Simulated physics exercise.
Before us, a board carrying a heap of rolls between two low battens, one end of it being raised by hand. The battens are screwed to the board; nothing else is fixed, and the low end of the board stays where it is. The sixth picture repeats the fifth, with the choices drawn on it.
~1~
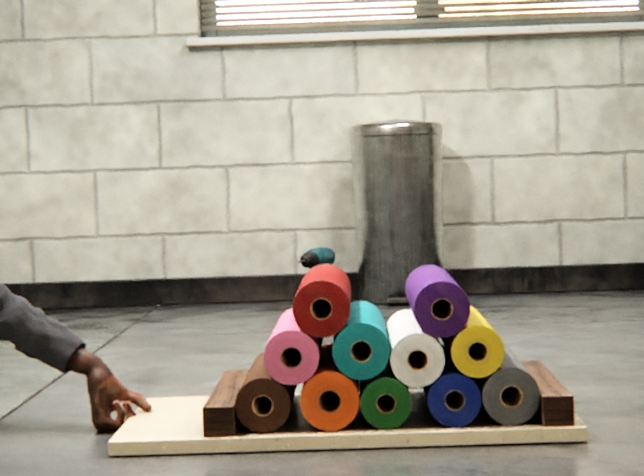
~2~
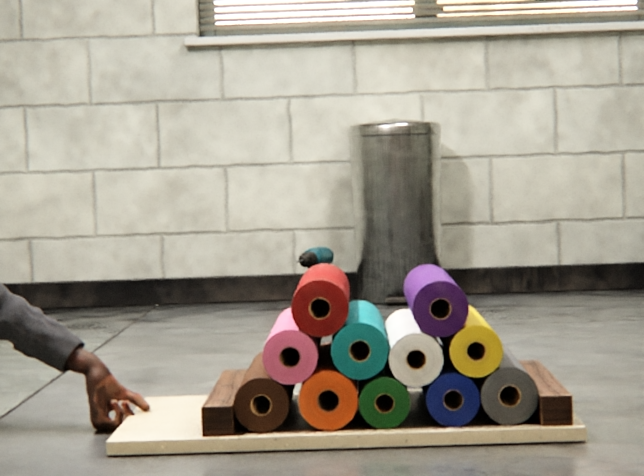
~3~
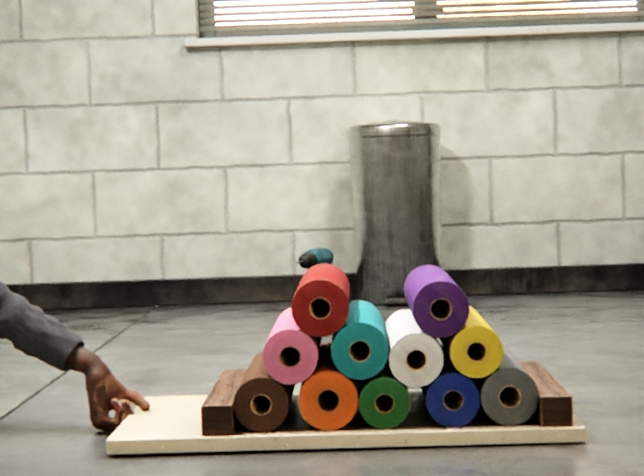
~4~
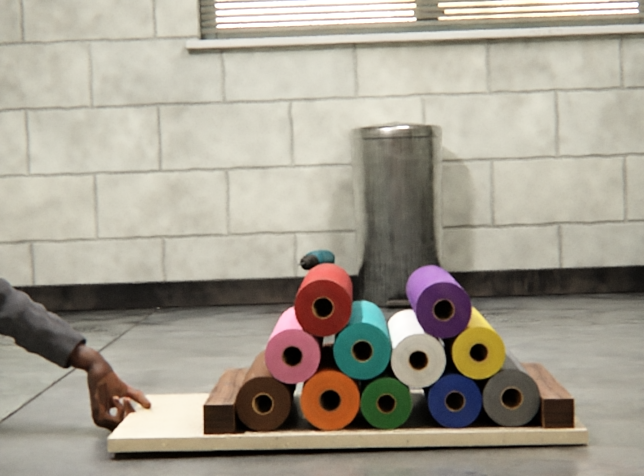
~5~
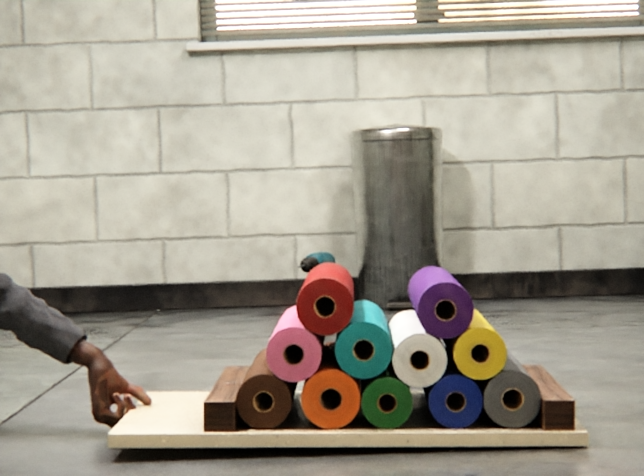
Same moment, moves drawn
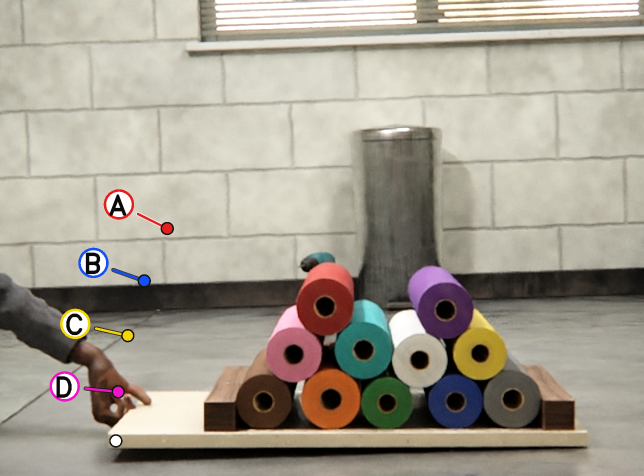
In a room with a pale block wall, a hand gripped the left end of a board stacked with colourful rolls between two wooden strips, and the whole pile stayed practically still throughout.
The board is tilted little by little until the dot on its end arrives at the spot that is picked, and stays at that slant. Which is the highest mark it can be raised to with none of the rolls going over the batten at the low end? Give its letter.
Stop at C.
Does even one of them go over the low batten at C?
At C: No.
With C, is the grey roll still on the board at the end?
Yes.
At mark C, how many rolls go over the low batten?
It comes to none.
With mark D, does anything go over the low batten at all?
No, at D.
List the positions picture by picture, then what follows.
In the first picture, green roll (386, 403); blue roll (454, 400); grey roll (511, 396).
In the second picture, grey roll (510, 396); white roll (416, 359).
In the third picture, board (346, 403); brown roll (261, 404); pink roll (290, 357); purple roll (441, 309).
In the fourth picture, board (348, 403); brown roll (263, 404); orange roll (330, 400).
In the fifth picture, board (348, 403); brown roll (264, 402); orange roll (331, 399).
On the copy, A at (167, 228); B at (144, 281); C at (128, 336); D at (118, 392); the white dot at (116, 441).
On C. First, board at 12°.
Then, board at 15°.
Finally, board at 15°, none over the low batten.
By contrast, A five over the low batten; B five over the low batten; D none over the low batten.
